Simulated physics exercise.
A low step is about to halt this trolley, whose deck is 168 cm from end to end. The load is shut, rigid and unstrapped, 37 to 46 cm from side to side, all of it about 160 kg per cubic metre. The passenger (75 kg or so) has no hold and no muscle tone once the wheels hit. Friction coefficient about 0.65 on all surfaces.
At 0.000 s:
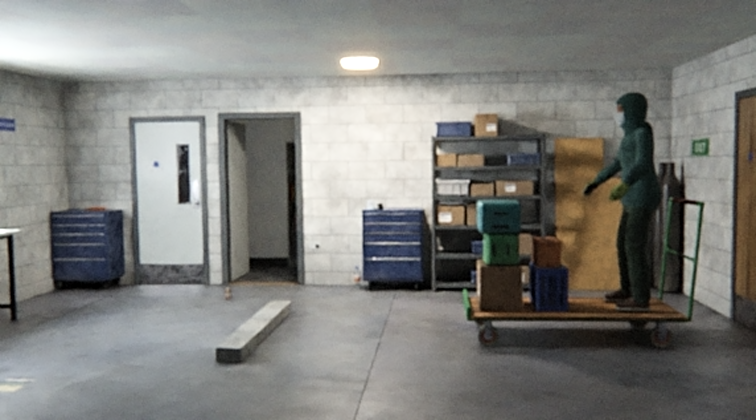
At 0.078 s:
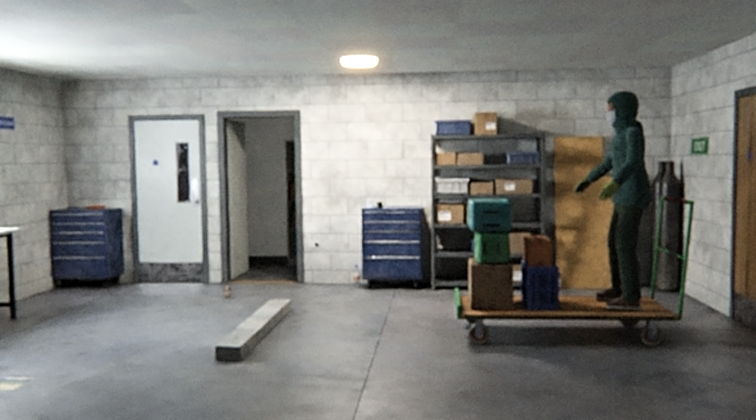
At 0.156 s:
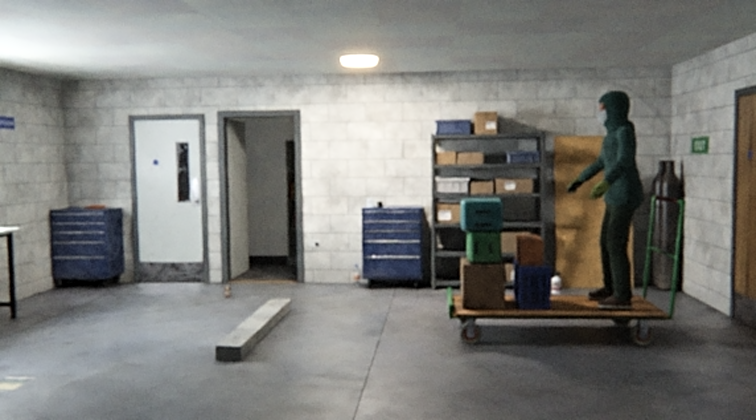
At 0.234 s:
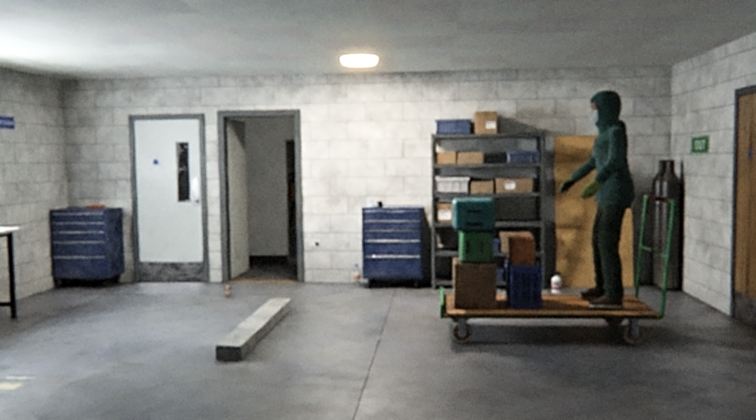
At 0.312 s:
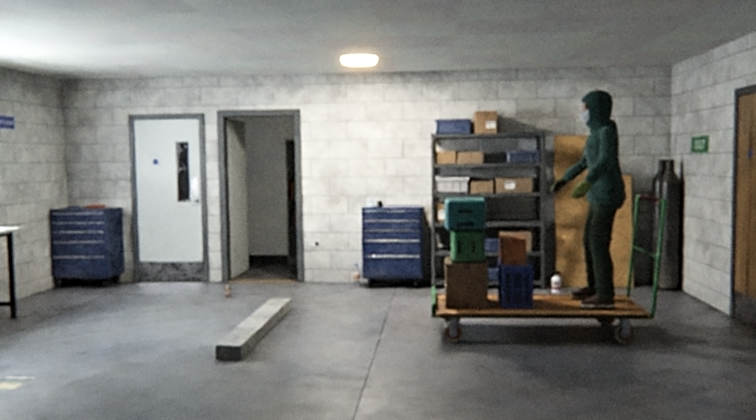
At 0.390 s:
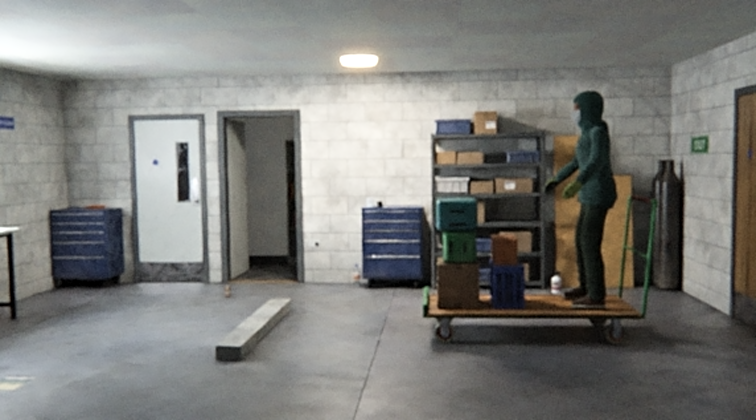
A figure in a dark green hooded outfit stood on a flat trolley behind stacked boxes and a teal case, arms held forward, as it rolled a short way left across the garage floor.
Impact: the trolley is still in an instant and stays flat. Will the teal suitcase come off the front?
At this pace the teal suitcase stays aboard.
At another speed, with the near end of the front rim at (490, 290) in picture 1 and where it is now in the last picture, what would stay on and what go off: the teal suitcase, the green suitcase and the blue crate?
Then teal off, green off, blue on.
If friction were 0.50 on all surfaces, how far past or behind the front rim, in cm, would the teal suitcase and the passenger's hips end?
In that case teal 30 behind, hips 120 behind.
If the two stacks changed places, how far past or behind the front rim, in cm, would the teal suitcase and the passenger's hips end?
In that case teal 80 past, hips 110 behind.
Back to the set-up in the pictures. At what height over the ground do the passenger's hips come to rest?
About 60 cm.
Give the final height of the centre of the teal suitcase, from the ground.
Roughly 100 cm above it.
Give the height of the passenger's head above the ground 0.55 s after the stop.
About 90 cm.
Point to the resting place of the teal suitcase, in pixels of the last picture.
Around (288, 215).
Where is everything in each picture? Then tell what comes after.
Teal suitcase (498, 216), hips (640, 196), rim corner (469, 316); 0 cm covered, 178 to go, in the first frame.
Teal suitcase (489, 215), hips (631, 195), rim corner (459, 314); 7 cm covered, 171 to go, in the second frame.
Teal suitcase (481, 214), hips (622, 194), rim corner (451, 314); 14 cm covered, 165 to go, in the third frame.
Teal suitcase (473, 214), hips (614, 194), rim corner (442, 313); 21 cm covered, 158 to go, in the fourth frame.
Teal suitcase (465, 214), hips (605, 194), rim corner (433, 313); 28 cm covered, 151 to go, in the fifth frame.
Teal suitcase (456, 214), hips (597, 194), rim corner (425, 313); 35 cm covered, 144 to go. Speed about 0.9 m/s, in the sixth frame.
Impact comes at 2.01 s.
After 2.26 s the teal suitcase is 15 cm behind the rim, tilted 10°, near (274, 213) in the last picture's view.
After 2.56 s the teal suitcase is 15 cm behind the rim, tilted 15°, near (274, 214) in the last picture's view.
After 3.01 s the teal suitcase is 27 cm behind the rim, tilted 0°, near (288, 215) in the last picture's view.
At rest, 3.6 s, nothing is past the rim; behind it, brown parcel, orange carton, teal suitcase, blue crate, green suitcase and the passenger's hips.
